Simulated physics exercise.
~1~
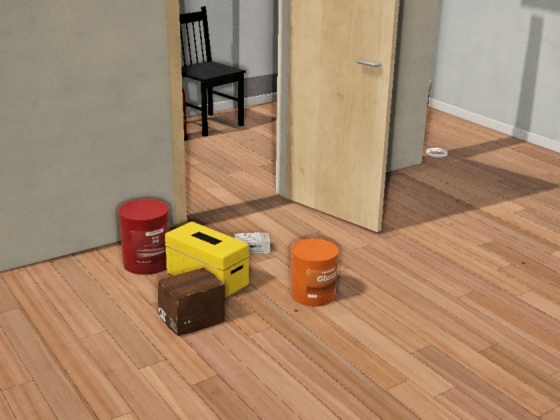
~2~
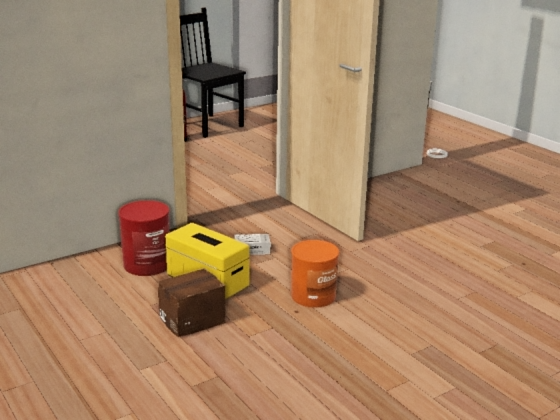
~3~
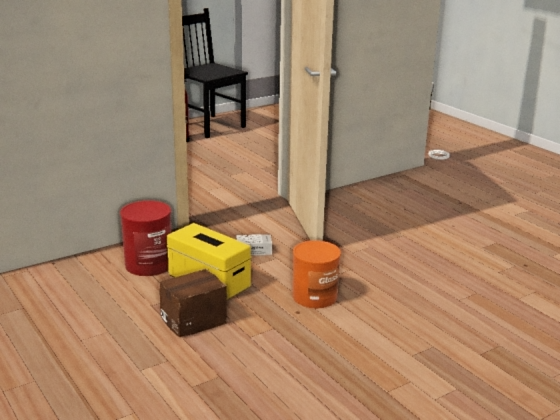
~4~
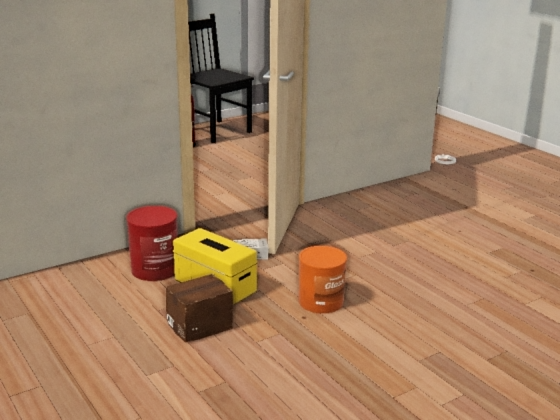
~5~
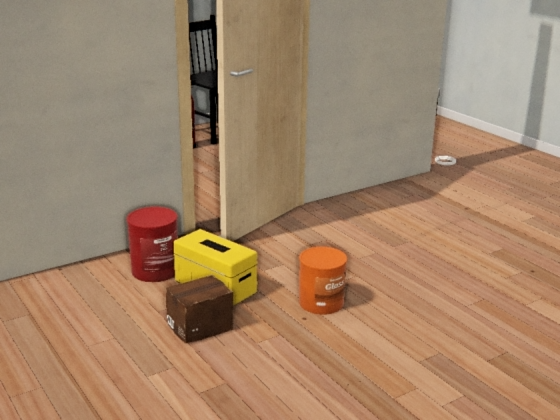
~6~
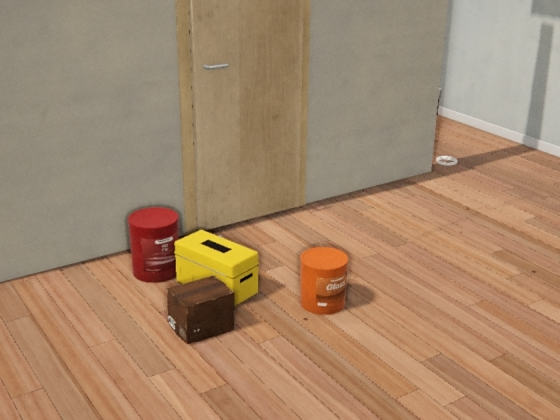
Wooden door swinging fully shut, hiding a black chair and small white box behind it, while pails, toolbox and parcel stay put.
